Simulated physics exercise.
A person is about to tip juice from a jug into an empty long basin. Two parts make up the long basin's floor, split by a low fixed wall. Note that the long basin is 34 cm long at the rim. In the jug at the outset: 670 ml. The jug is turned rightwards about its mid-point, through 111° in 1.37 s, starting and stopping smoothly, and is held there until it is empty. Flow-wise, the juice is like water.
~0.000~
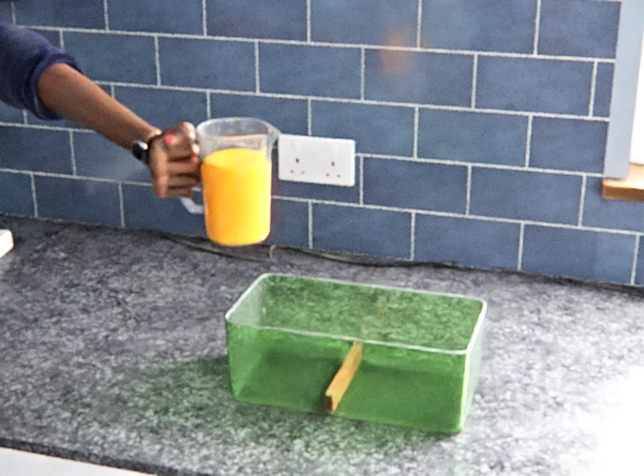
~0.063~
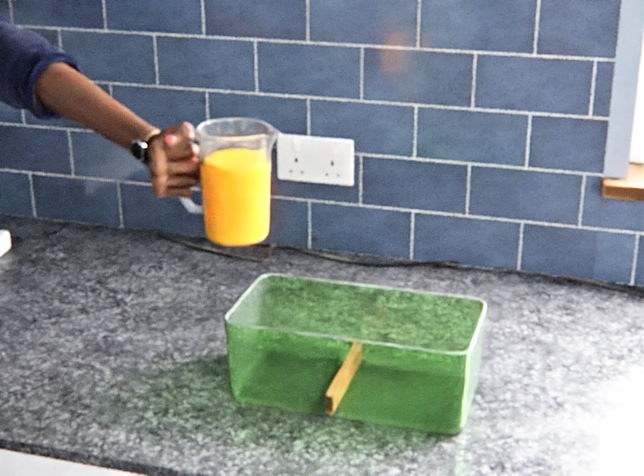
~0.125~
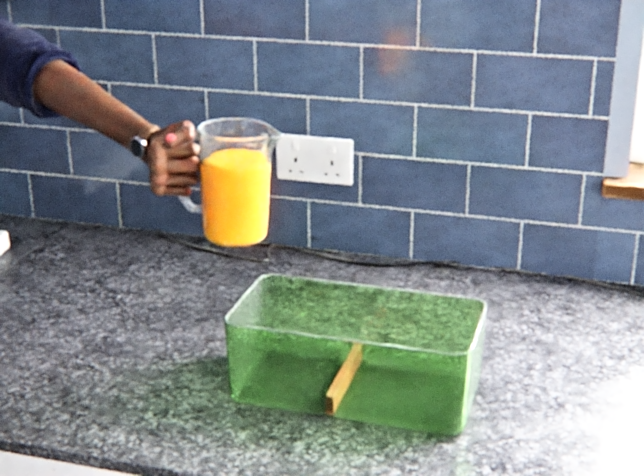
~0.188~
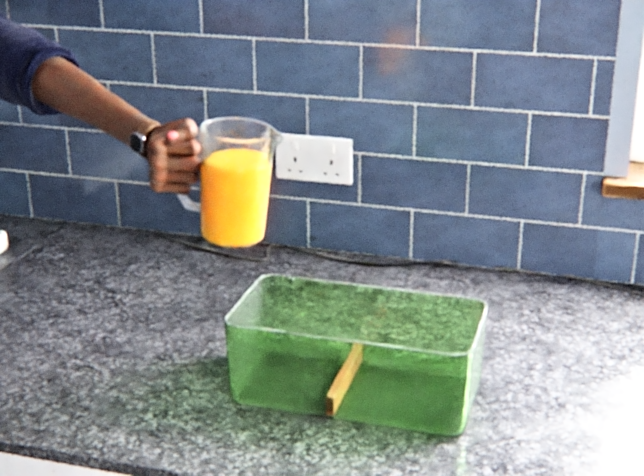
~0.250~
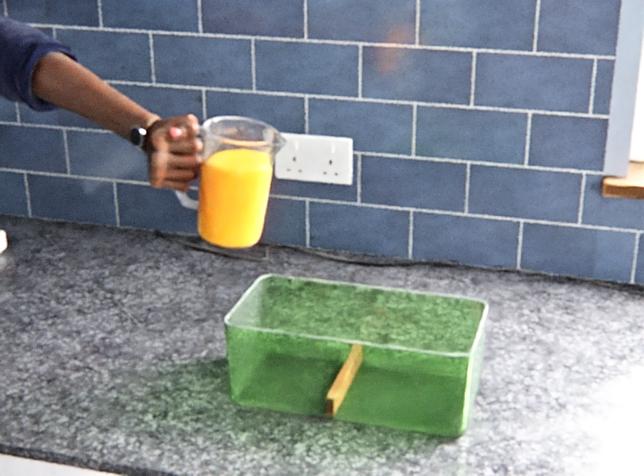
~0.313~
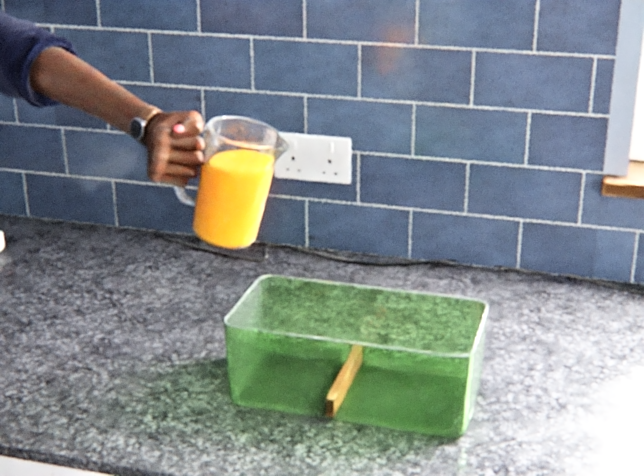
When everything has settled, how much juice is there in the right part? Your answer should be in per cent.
65 out of 100.
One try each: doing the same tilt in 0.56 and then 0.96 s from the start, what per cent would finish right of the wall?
Around 50 per cent first, around 60 per cent next.
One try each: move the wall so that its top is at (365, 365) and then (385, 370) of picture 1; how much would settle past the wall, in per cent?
First try about 10 %, second try about 10 %.
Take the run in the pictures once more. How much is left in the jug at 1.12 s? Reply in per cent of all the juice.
I reckon near 40 per cent still sits there.
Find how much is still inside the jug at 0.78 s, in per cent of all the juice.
Fraction remaining: Approx. 94 per cent.
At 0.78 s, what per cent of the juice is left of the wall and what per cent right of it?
Lab note: Left near 0 %, right near 0.
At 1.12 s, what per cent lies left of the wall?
I'd put it near 5 percent.
By 0.78 s the tilt is 67° and 93 per cent is still to pour, 0 is left of the wall and 0 right of it.
By 1.12 s the tilt is 102° and 40 per cent is still to pour, 5 is left of the wall and 31 right of it.
By 1.48 s the tilt is 111° and 1 per cent is still to pour, 28 is left of the wall and 67 right of it.
By 1.87 s the tilt is 111° and 0 per cent is still to pour, 34 is left of the wall and 65 right of it.
At rest 34 per cent lies left of the wall, 65 right of it and 1 outside.
